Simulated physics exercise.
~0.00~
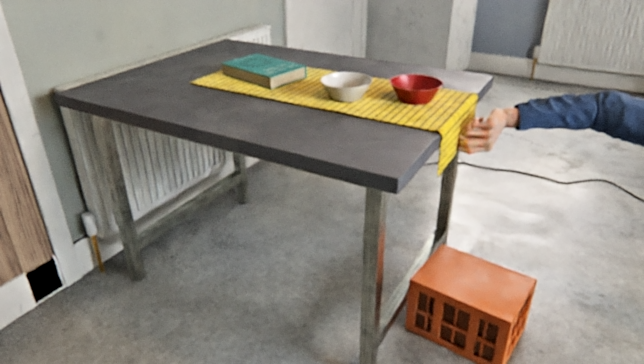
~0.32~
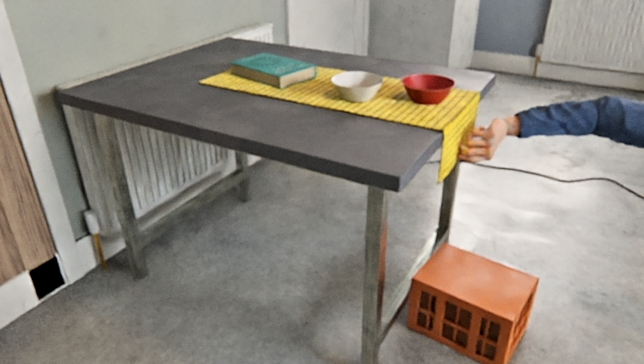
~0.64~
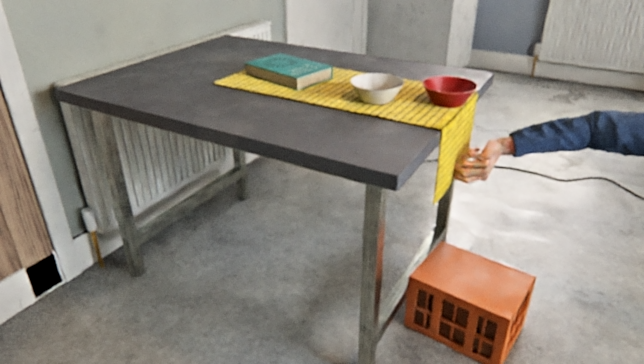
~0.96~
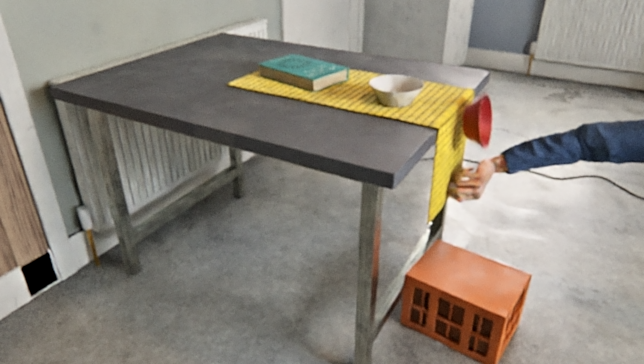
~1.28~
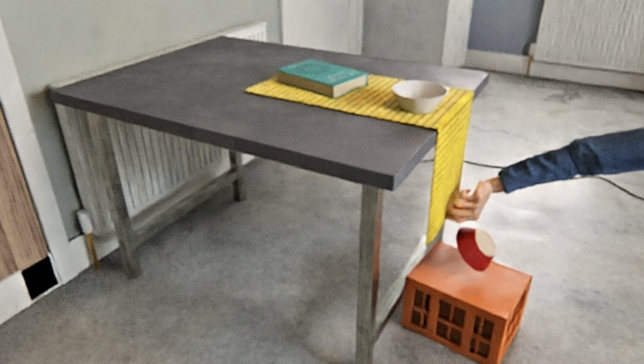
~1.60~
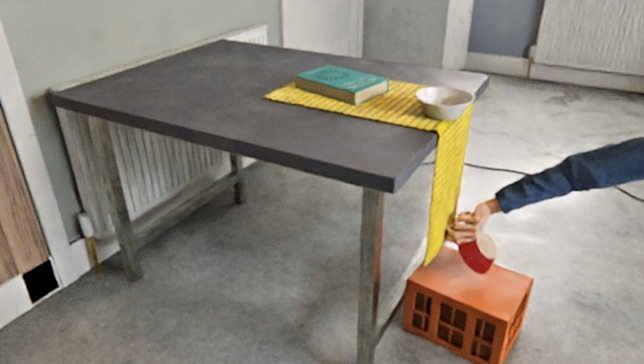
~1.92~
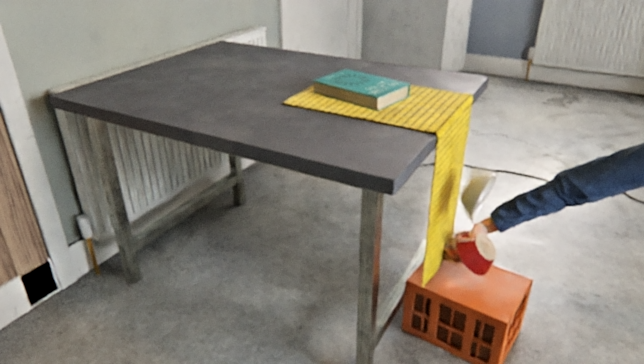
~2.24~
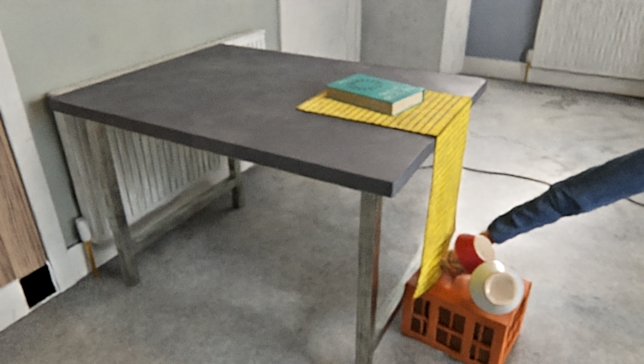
Room with grey table, a hand pulling a yellow runner down toward an orange crate, red then white bowl falling, book staying on.
